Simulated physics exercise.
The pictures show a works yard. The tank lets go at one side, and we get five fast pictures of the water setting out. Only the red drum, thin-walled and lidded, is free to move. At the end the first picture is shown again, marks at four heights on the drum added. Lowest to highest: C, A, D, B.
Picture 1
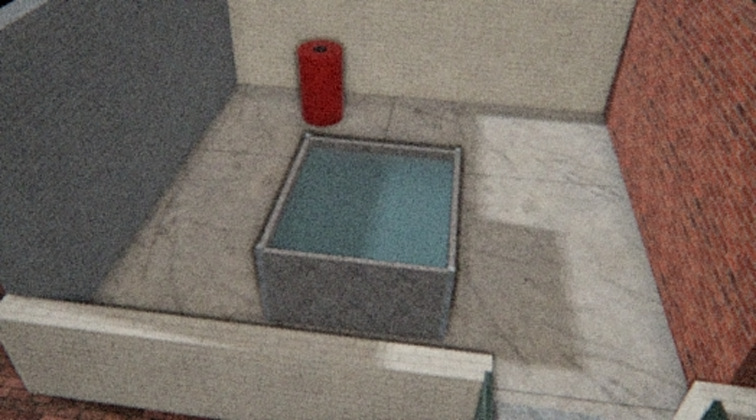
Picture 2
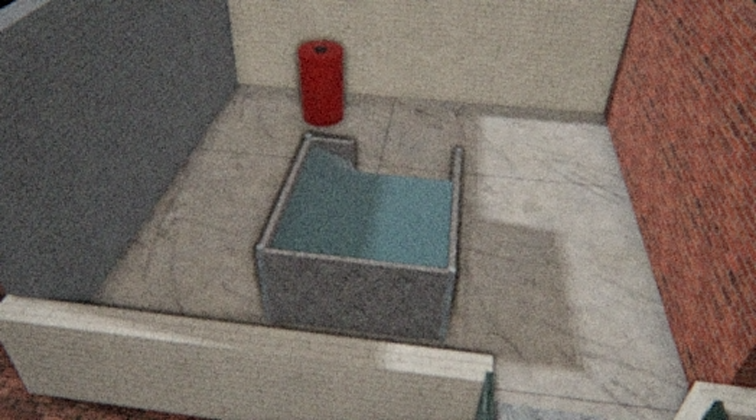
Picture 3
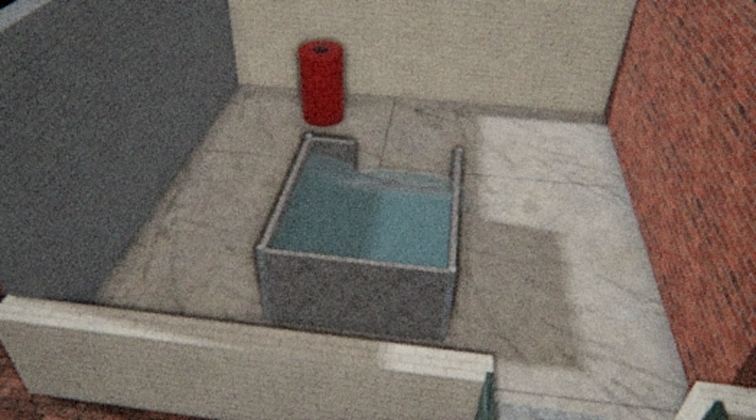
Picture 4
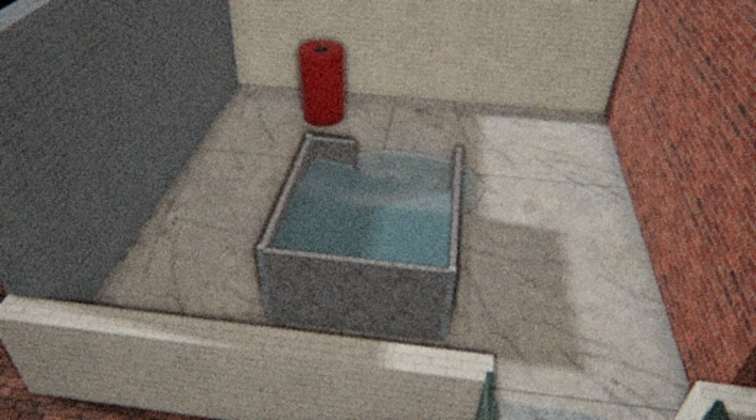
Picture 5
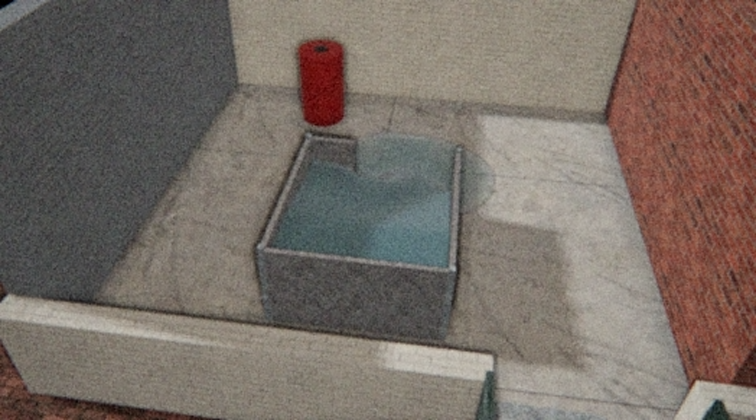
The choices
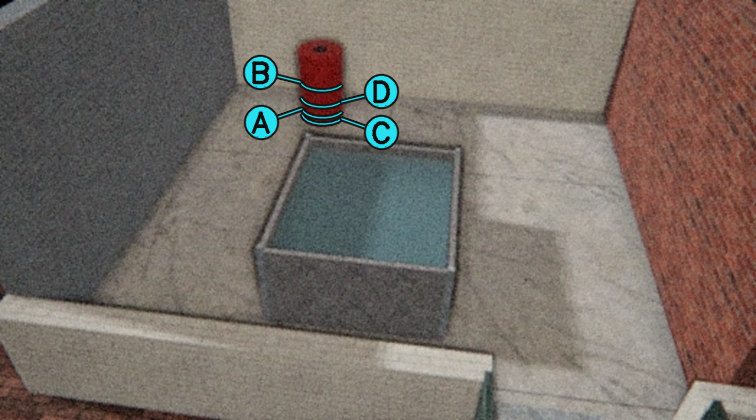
A grey stone tank of blue-green water stands in the middle of a walled yard with a pale, veined floor, seen from above by a still camera. A red drum stands behind it near the cream back wall, between a dark grey wall at left and red brick at right. The tank's back side opens, and water slips out through the gap, spreading thinly over the floor behind while the drum stays still.
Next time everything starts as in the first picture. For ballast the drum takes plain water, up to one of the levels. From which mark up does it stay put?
I would pick level D.
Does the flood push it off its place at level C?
Yes, it does.
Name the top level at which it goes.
A.
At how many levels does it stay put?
Two of them.
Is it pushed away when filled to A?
Yes, that goes wrong.
In cyan, A at (318, 117); B at (317, 90); C at (318, 123); D at (318, 106); from the bottom up C, A, D, B.
Choosing A, it is pushed about its own width away.
Choosing B, it does not move.
Choosing C, it is pushed about 7 times its own width away.
Choosing D, it does not move.
